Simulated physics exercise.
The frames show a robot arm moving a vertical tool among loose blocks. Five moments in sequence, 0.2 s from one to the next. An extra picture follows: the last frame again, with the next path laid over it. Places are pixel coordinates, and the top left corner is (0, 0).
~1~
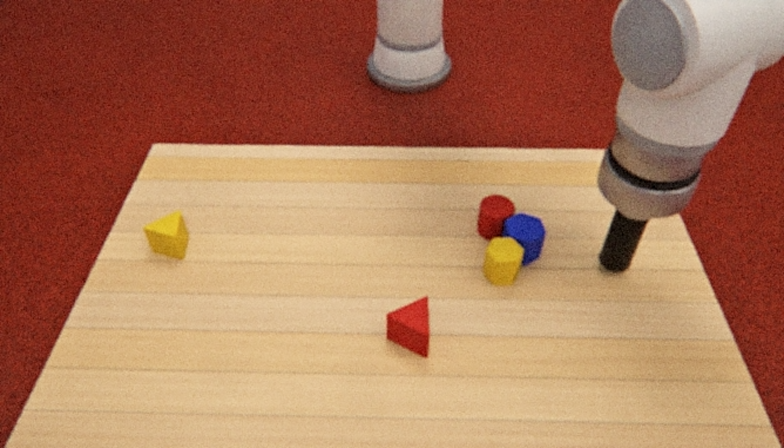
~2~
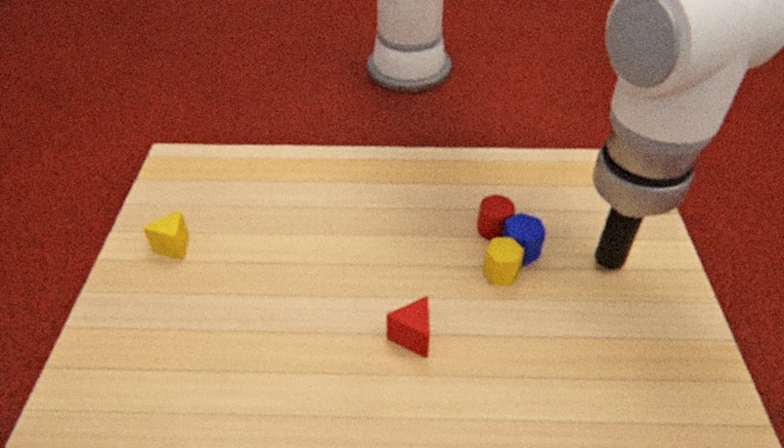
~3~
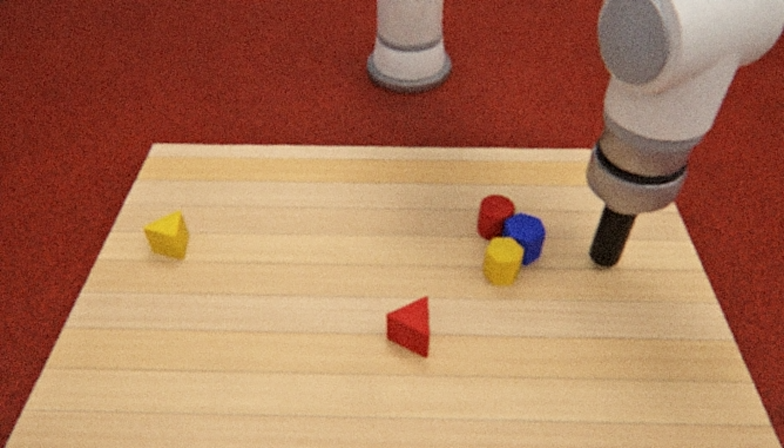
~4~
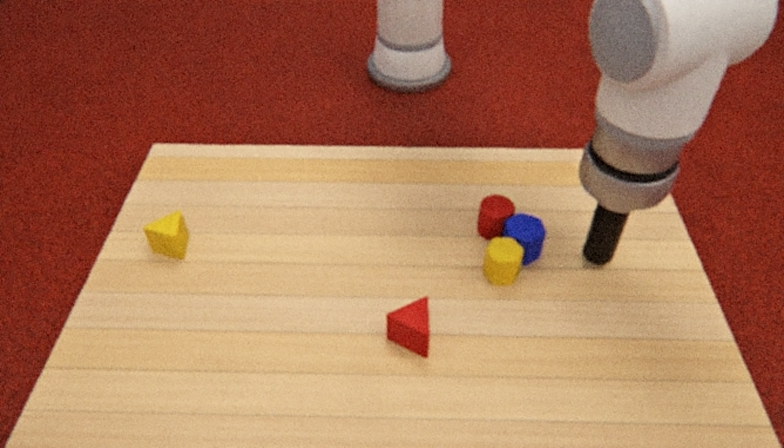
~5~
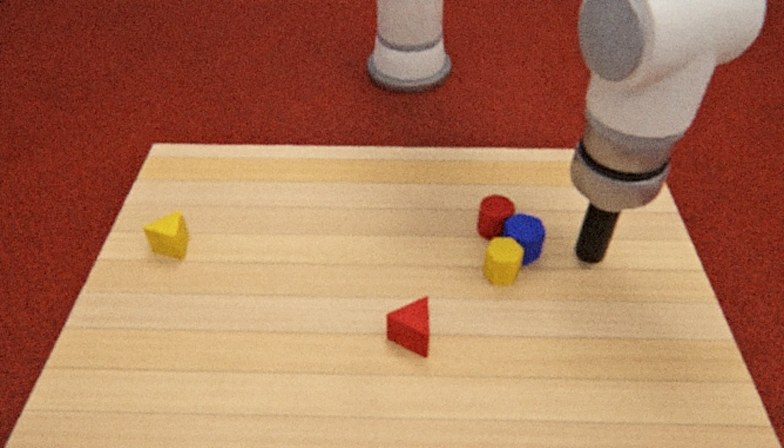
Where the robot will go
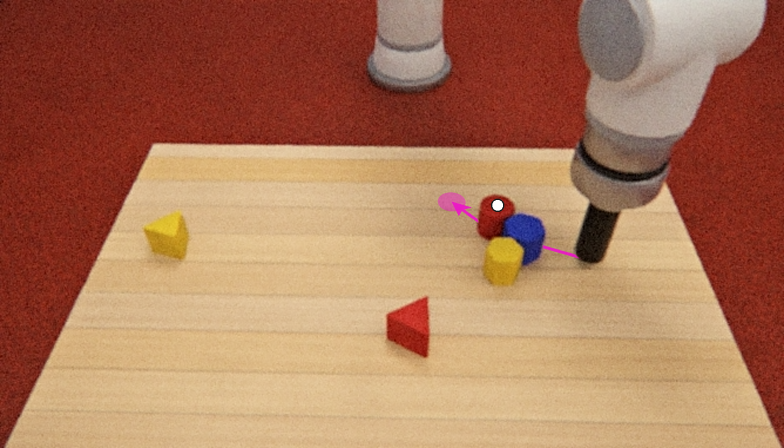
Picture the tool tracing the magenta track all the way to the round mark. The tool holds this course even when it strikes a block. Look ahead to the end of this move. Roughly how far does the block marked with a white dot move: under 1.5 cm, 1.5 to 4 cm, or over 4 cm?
It is going to finish beyond 4 cm from where it is now.
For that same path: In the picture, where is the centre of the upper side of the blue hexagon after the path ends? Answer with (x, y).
Top centre: (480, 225).
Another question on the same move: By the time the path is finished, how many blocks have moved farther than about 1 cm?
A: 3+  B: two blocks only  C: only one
It's B.
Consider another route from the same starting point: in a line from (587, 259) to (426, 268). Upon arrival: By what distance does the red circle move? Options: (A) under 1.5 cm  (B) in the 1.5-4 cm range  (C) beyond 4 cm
B - in the 1.5-4 cm range.
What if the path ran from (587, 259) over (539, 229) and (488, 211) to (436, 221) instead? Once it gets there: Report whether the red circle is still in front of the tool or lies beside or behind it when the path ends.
The tool no longer has it in front.
The drawn path runs from (587, 259) over (535, 245) and (488, 227) to (452, 202); the dot is on the red circle.
What follows on the original path. One third of the way, tool at (536, 238); red circle at (486, 201); yellow hexagon at (501, 251), turned 15° anticlockwise; blue hexagon at (507, 224).
Two thirds of the way, tool at (488, 220); red circle at (462, 191); yellow hexagon at (500, 251), turned 20° anticlockwise; blue hexagon at (480, 225), turned 40° anticlockwise.
At the end, tool at (452, 195); red circle at (423, 175); yellow hexagon at (500, 251), turned 20° anticlockwise; blue hexagon at (480, 225), turned 40° anticlockwise.
